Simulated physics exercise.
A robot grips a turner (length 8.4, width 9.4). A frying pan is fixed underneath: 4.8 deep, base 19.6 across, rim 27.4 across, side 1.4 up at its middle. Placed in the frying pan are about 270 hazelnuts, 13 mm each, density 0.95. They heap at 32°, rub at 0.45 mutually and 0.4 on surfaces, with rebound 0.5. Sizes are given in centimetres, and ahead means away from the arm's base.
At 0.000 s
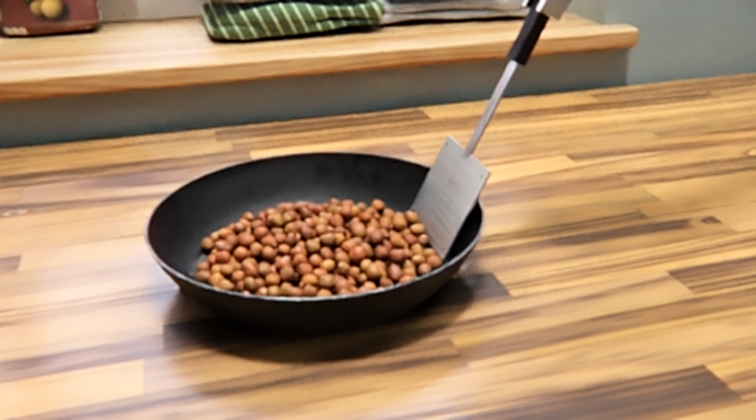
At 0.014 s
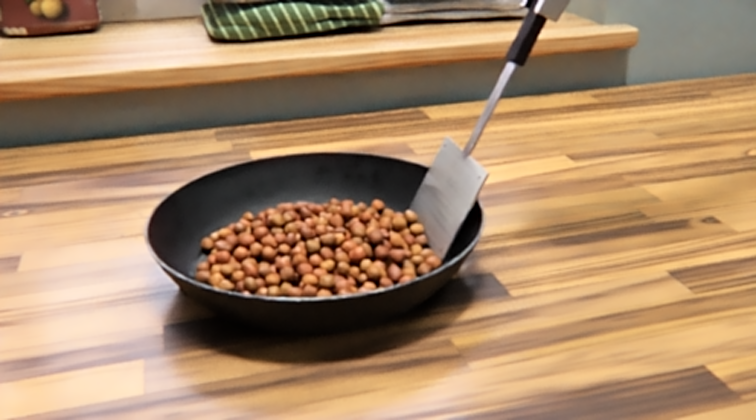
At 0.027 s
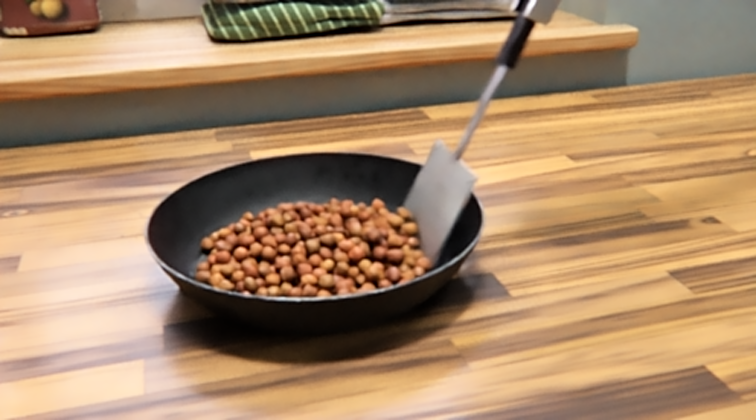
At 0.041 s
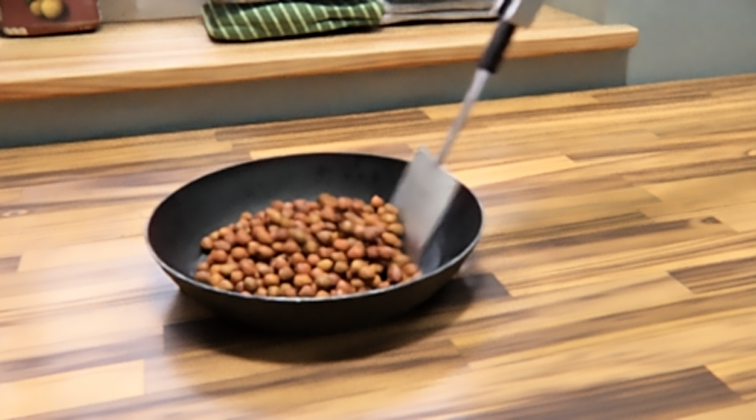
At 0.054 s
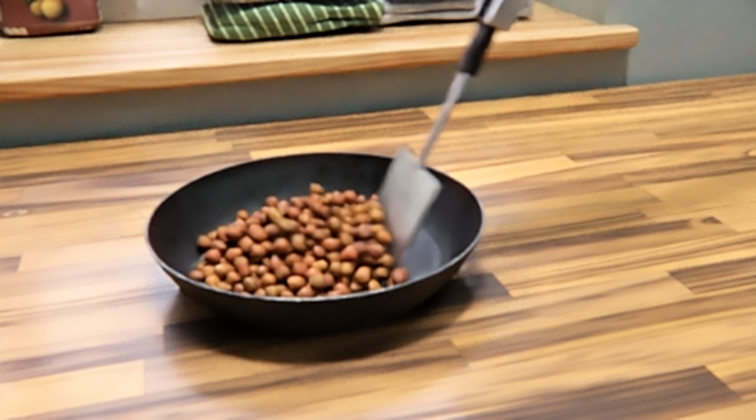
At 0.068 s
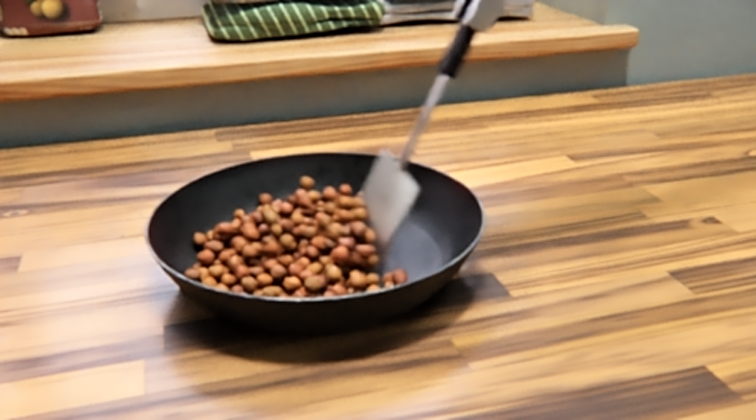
On a striped wooden worktop, a black frying pan holds a broad heap of reddish-brown hazelnuts, with a metal turner standing in its right side. The turner barely shifts at first, then slides left, pushing the nuts into a taller pile on the left and baring the pan's right side.
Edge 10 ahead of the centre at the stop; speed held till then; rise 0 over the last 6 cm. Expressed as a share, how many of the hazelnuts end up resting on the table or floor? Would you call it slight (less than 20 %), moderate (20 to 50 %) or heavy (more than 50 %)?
I would call it moderate, 20 to 50 %.
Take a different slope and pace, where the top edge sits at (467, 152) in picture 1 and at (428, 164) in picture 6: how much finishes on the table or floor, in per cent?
Roughly 25 percent ends up there.
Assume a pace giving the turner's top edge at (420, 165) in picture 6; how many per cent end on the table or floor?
Roughly 30 per cent.
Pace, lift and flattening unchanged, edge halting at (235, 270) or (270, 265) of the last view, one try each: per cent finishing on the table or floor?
Respectively about 15 and 0 percent end on the table or floor.
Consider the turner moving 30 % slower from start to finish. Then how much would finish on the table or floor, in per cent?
Estimated share: Some 30 %.
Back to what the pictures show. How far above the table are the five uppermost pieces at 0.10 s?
5 cm or so.
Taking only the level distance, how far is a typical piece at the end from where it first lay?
Somewhere near 8 centimetres, I reckon.
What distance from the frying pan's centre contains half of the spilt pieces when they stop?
32 cm.
After 0.10 s, sloping 63°, highest piece 6 above the table; 267 in the frying pan.
After 0.14 s, sloping 63°, highest piece 6 above the table; 267 in the frying pan.
After 0.35 s, sloping 63°, highest piece 20 above the table; 166 in the frying pan, 29 on the table or floor, 72 on the blade or in flight.
After 1.40 s, sloping 63°, highest piece 4 above the table; 166 in the frying pan, 101 on the table or floor.
In the end, 166 in the frying pan, 101 on the table or floor. That is 38 % on the table or floor.
